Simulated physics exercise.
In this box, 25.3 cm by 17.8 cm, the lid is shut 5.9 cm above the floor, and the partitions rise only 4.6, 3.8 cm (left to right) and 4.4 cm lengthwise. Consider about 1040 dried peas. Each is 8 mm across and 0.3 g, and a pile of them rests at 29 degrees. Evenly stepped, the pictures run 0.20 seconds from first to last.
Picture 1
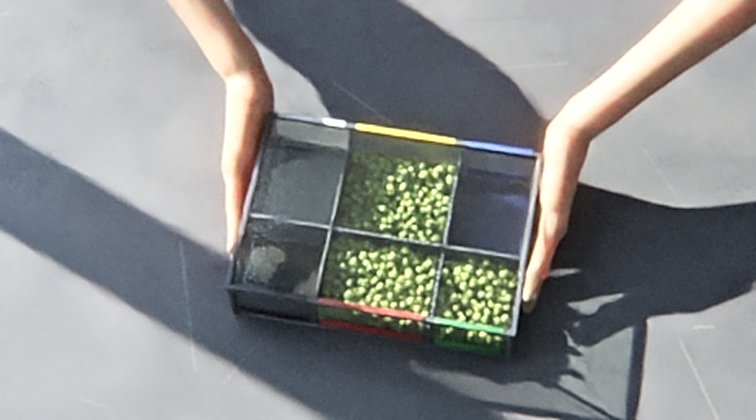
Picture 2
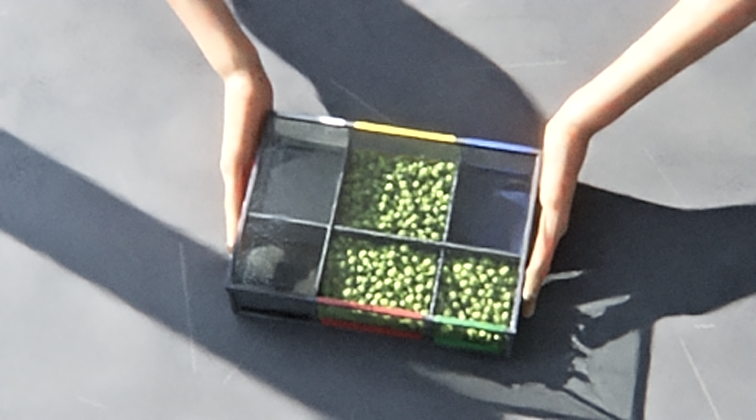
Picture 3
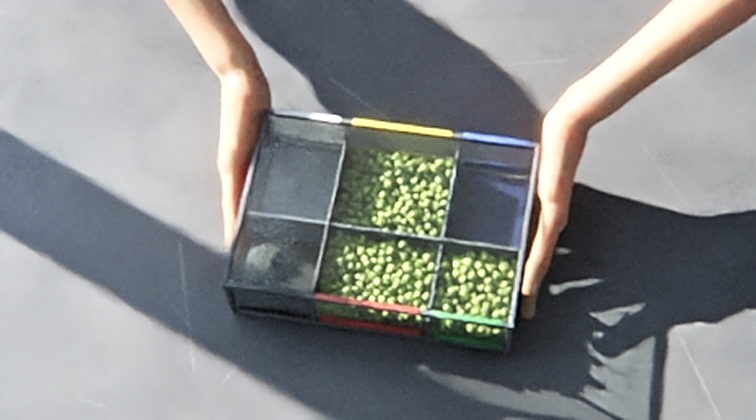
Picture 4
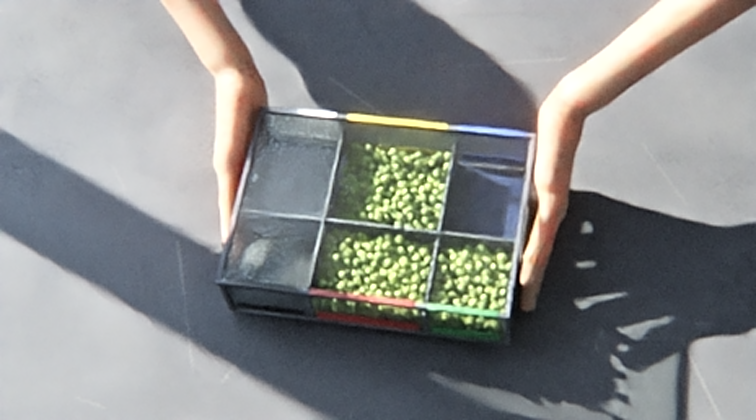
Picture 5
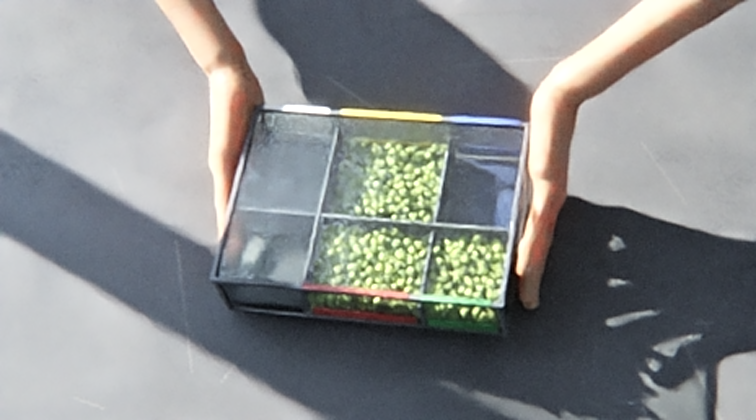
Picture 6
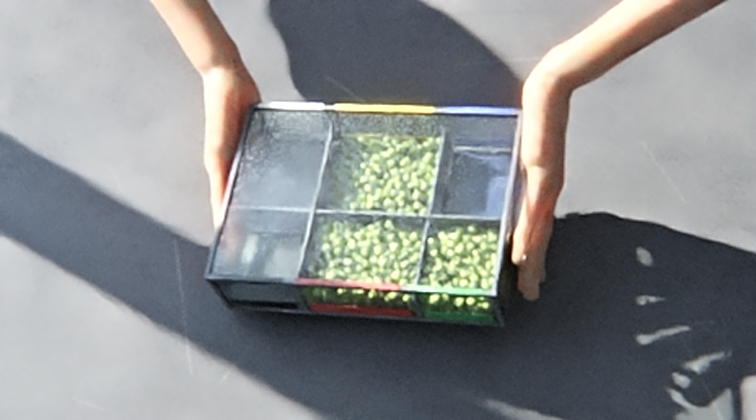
On a grey floor, two hands slowly tilt a divided box of green peas slightly.
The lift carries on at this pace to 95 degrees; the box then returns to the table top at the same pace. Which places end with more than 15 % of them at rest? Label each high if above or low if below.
Red: High; blue: Low; green: Low; yellow: High; white: Low; black: Low.
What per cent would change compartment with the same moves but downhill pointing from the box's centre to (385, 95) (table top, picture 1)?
The share comes to about 15 in a hundred.
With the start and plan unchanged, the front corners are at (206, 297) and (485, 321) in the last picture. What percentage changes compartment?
That gives some 15 per cent.
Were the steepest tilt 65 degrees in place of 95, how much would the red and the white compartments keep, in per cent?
Red: 45; white: 5 (per cent).
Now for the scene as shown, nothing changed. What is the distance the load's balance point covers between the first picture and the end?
The balance point ends up some 4.0 centimetres from where it began.
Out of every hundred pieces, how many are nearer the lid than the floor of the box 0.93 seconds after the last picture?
Around 50 in a hundred, give or take.
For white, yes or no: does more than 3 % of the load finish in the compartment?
Result for white: True.
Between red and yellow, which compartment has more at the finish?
Red.
Then, 0.93 s after the last picture, tilt 95 degrees; red 45 %, green 15 %, yellow 30 %, white 5 %.
Then, 1.55 s after the last picture, tilt 43 degrees; red 50 %, green 5 %, yellow 35 %, white 5 %.
Then, 2.22 s after the last picture, tilt 0 degrees; red 50 %, green 5 %, yellow 35 %, white 5 %.
In the end, red 50 %, blue 0 %, green 5 %, yellow 35 %, white 10 %, black 0 %.
